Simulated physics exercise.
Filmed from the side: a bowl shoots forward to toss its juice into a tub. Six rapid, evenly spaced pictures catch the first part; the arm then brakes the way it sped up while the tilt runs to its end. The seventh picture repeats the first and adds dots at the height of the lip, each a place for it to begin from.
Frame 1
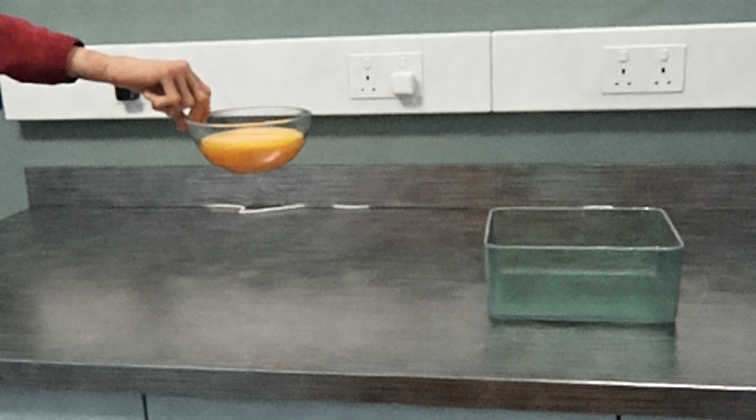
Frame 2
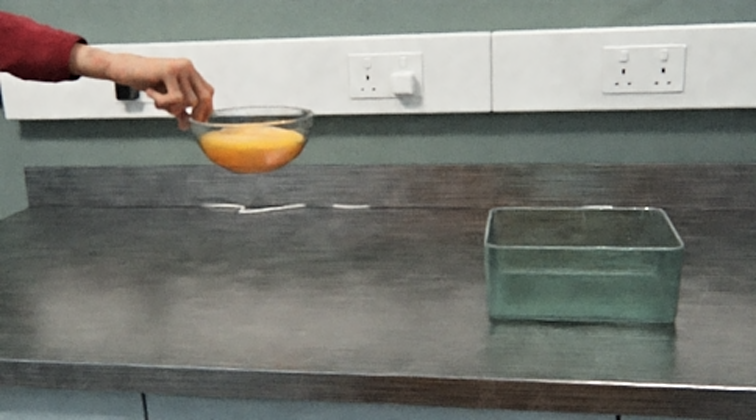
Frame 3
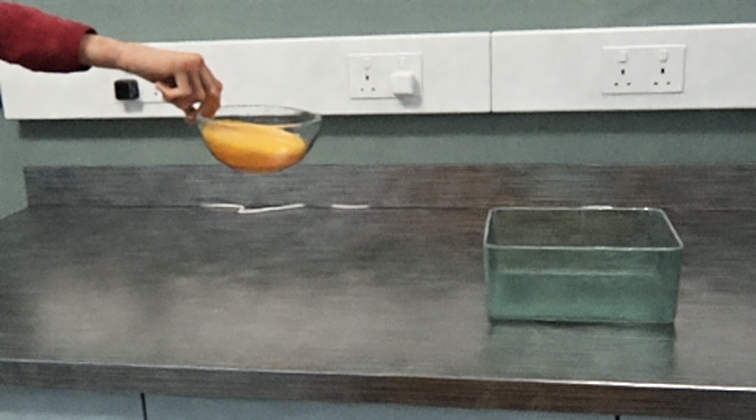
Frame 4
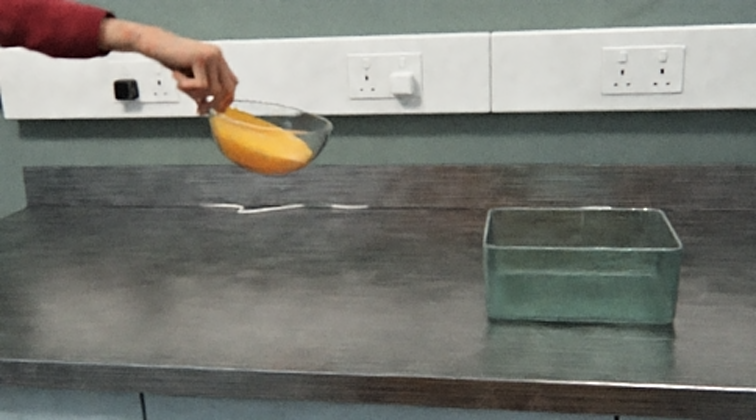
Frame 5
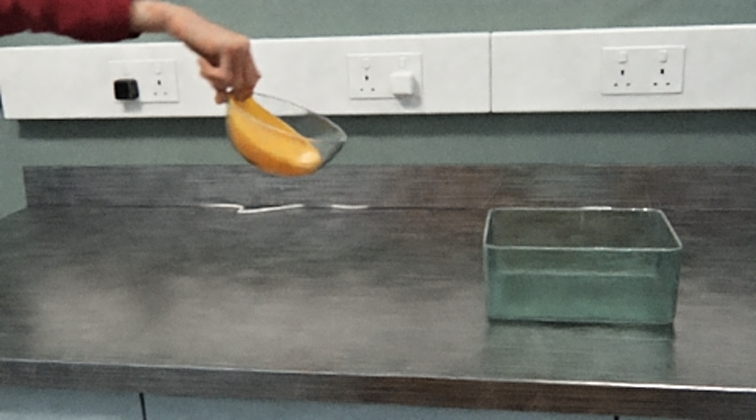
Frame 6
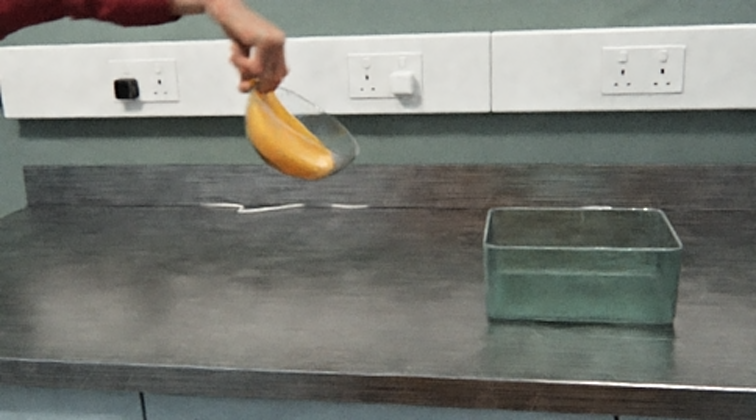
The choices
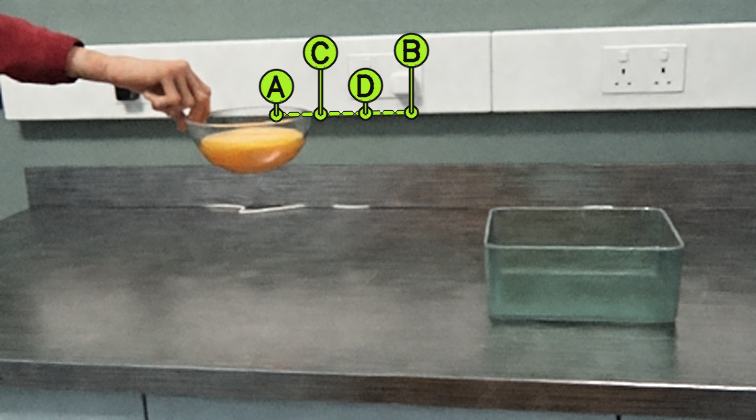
A hand moves a glass bowl of orange juice rightward and tilts it steeply.
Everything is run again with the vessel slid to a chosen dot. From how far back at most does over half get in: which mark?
Choose D.
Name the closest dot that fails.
C it is.
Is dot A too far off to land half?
Yes, that goes wrong.
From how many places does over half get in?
Two.
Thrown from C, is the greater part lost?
Yes.
On the marked copy, A at (276, 114); B at (411, 112); C at (320, 114); D at (365, 113).
Choosing A, about 0 % lands in the tub, 96 % falls short and 4 % goes beside or beyond.
Choosing B, about 79 % lands in the tub, 9 % falls short and 13 % goes beside or beyond.
Choosing C, about 14 % lands in the tub, 77 % falls short and 9 % goes beside or beyond.
Choosing D, about 73 % lands in the tub, 15 % falls short and 12 % goes beside or beyond.
